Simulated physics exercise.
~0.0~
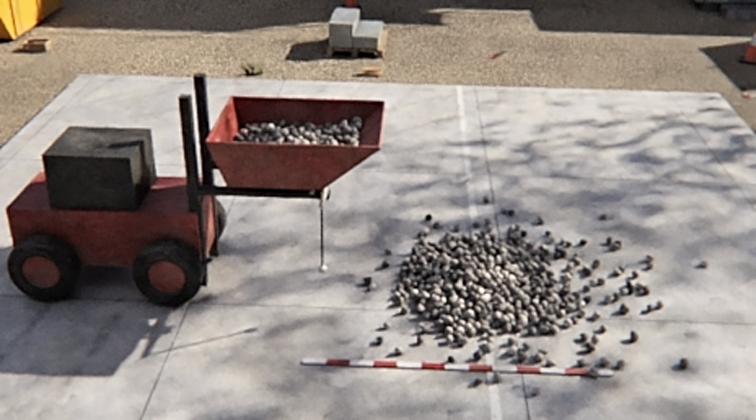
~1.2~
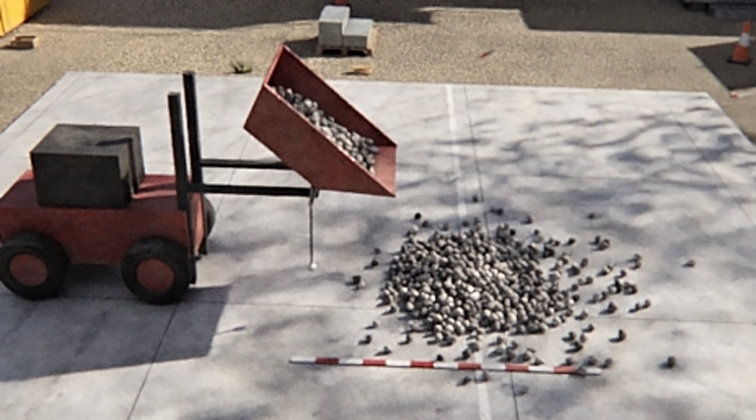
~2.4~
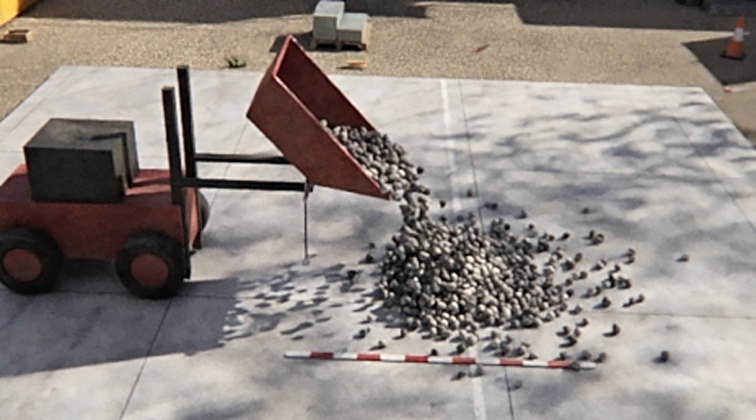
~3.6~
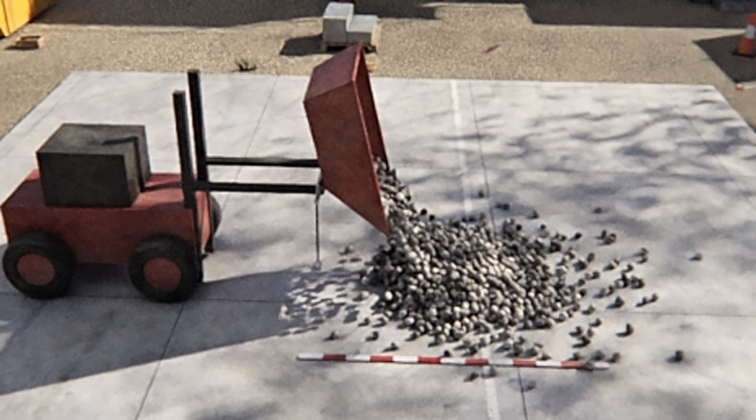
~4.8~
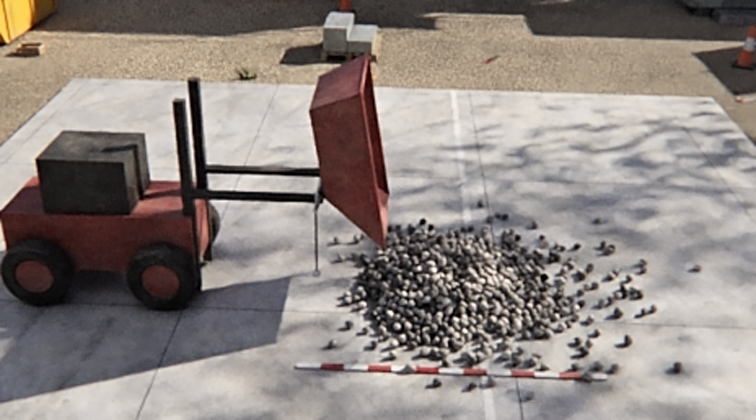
A red skip on a small truck tips right and empties its stones onto the pile.
